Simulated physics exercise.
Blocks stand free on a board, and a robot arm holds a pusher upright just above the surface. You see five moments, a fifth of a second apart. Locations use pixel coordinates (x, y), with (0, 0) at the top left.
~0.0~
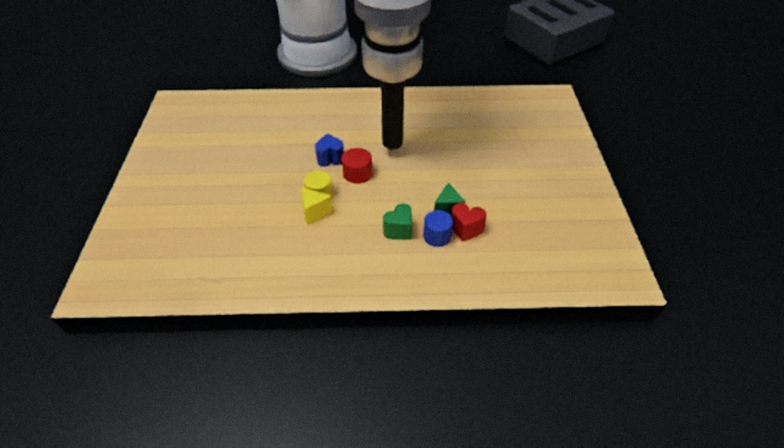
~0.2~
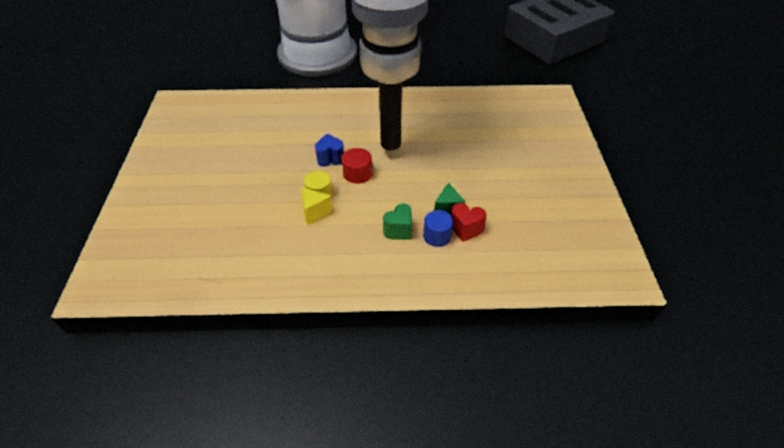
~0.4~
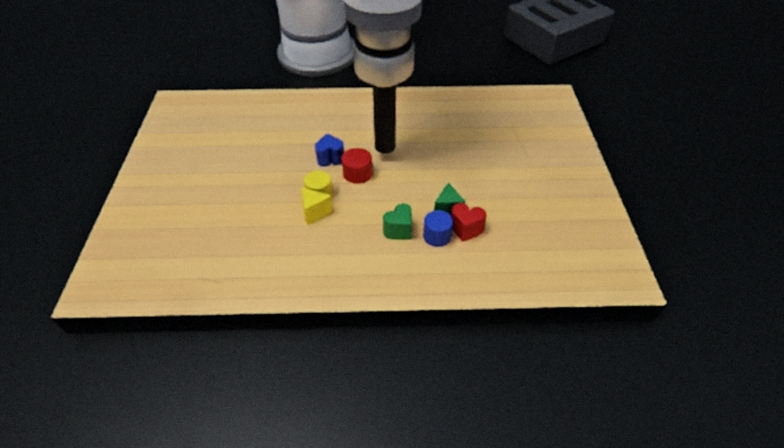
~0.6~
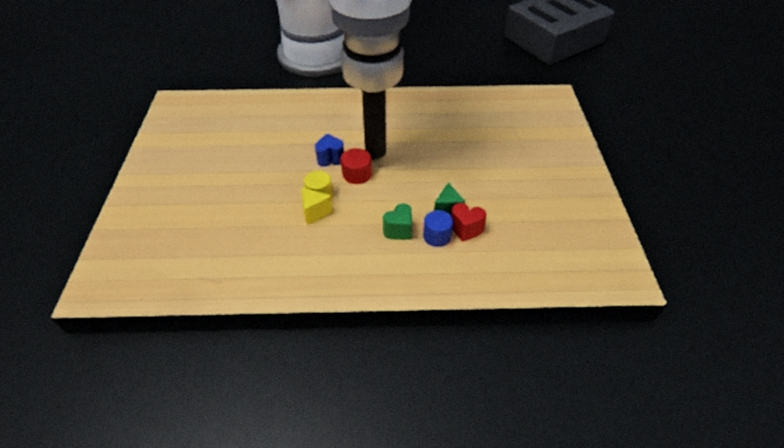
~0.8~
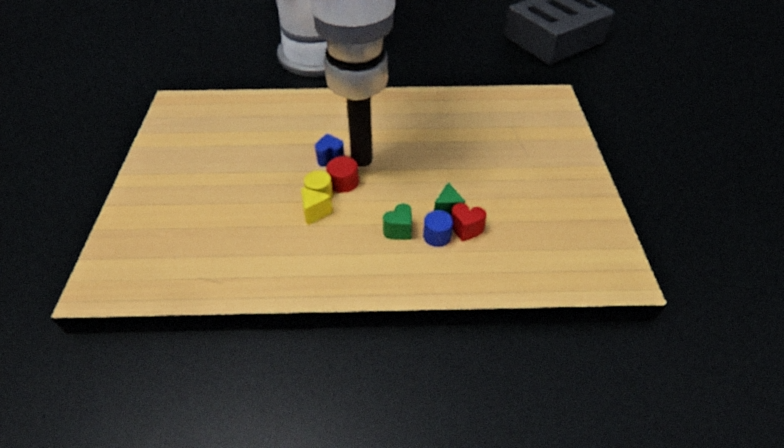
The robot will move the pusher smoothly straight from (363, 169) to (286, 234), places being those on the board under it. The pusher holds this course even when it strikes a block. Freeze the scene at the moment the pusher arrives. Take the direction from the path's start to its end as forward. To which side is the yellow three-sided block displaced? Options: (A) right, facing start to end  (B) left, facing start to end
Option B.
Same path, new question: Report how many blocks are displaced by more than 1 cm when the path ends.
Most likely three or more.
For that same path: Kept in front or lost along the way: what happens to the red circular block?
That block drops off.
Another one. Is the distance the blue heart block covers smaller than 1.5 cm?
Yes - that is the case.
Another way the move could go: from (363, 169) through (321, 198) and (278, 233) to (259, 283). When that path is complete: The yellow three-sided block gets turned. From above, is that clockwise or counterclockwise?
My prediction: CCW.
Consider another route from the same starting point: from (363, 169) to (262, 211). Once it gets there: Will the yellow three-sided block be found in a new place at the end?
Yes, that is what happens.
On the path given first. One third of the way, pusher at (338, 181); yellow three-sided block at (307, 202), turned 35° anticlockwise; yellow circular block at (282, 190); red circular block at (312, 182).
Two thirds of the way, pusher at (312, 203); yellow three-sided block at (303, 211), turned 20° anticlockwise; yellow circular block at (252, 193); red circular block at (283, 193).
At the end, pusher at (284, 226); yellow three-sided block at (288, 234), turned 50° anticlockwise; yellow circular block at (243, 190); blue heart block still; red circular block at (272, 197).
